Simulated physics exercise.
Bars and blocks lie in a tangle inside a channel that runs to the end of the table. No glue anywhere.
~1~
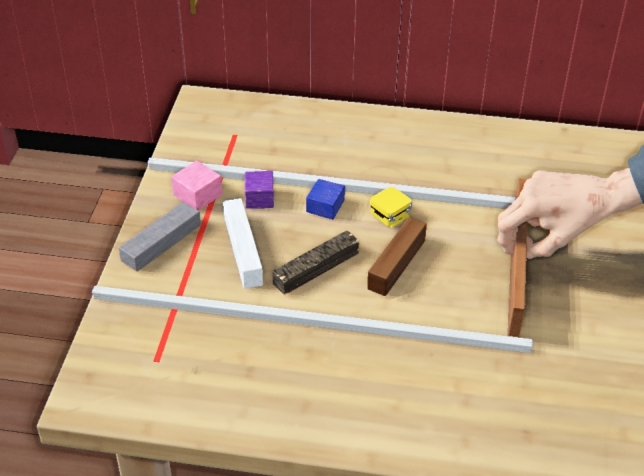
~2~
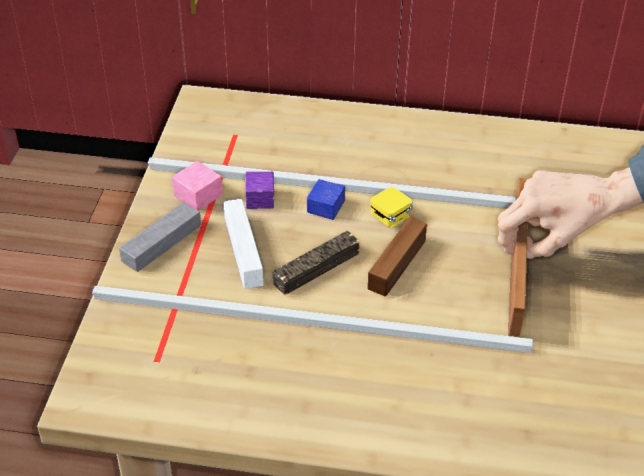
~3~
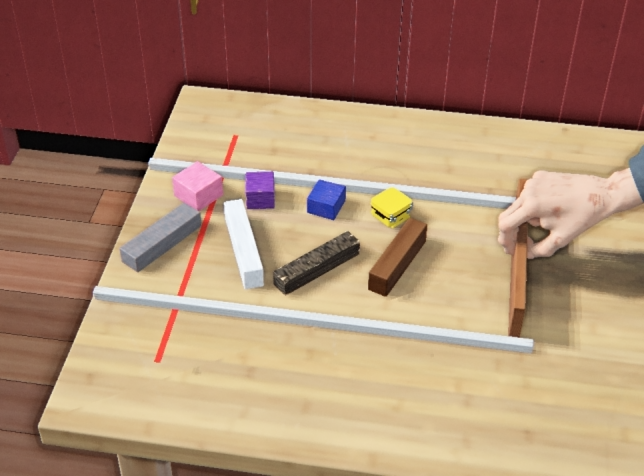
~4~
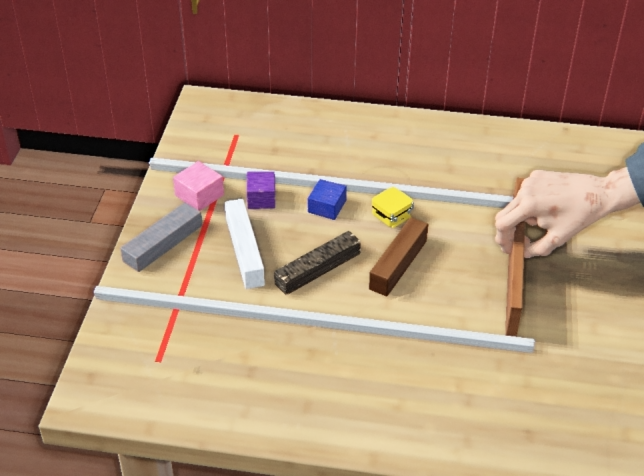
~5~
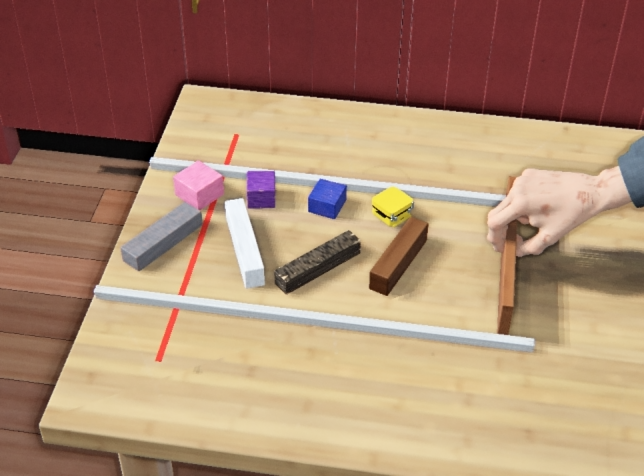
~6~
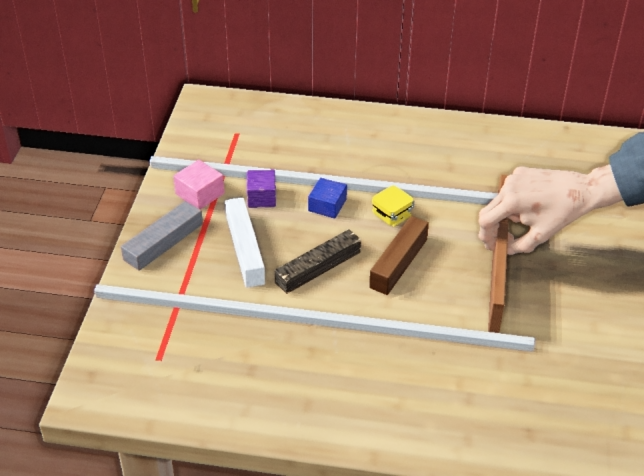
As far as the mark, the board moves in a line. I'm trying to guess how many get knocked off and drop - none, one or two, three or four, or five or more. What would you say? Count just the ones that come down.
I would say one or two.
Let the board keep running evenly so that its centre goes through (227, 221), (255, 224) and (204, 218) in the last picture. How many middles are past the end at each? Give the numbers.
1, 0 and 1.
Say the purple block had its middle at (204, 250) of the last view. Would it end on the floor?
Lab note: Started there, it remains on top.
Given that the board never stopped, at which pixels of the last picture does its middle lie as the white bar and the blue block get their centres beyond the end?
Estimated middle: (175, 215), and (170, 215) for the other.
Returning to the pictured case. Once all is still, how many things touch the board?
Number: 2.
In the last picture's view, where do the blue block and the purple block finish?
In the last picture the blue block sits at (173, 183) while the purple block sits at (147, 174).
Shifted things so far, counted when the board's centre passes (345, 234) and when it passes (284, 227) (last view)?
First 4, after that 7.
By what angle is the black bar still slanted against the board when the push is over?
About 0 degrees.
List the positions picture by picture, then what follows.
In the first frame, grey bar (161, 236); pink block (197, 186); white bar (243, 242); board (518, 256); tape (200, 236).
In the second frame, pink block (197, 186); blue block (326, 199).
In the third frame, white bar (244, 243); purple block (260, 190).
In the fourth frame, grey bar (162, 237); brown stick (399, 256).
In the fifth frame, pink block (199, 185); board (509, 254).
In the sixth frame, grey bar (163, 235); pink block (199, 184); white bar (245, 241); board (500, 252); tape (202, 235).
A little later, none off yet; grey bar at rest near (163, 235); pink block at rest near (199, 184); white bar at rest near (245, 241).
Next, none off yet; grey bar at rest near (163, 235); pink block moving near (189, 184); white bar shifted a little near (230, 240).
When it is over, the number that fall off is one or two; down, pink block.
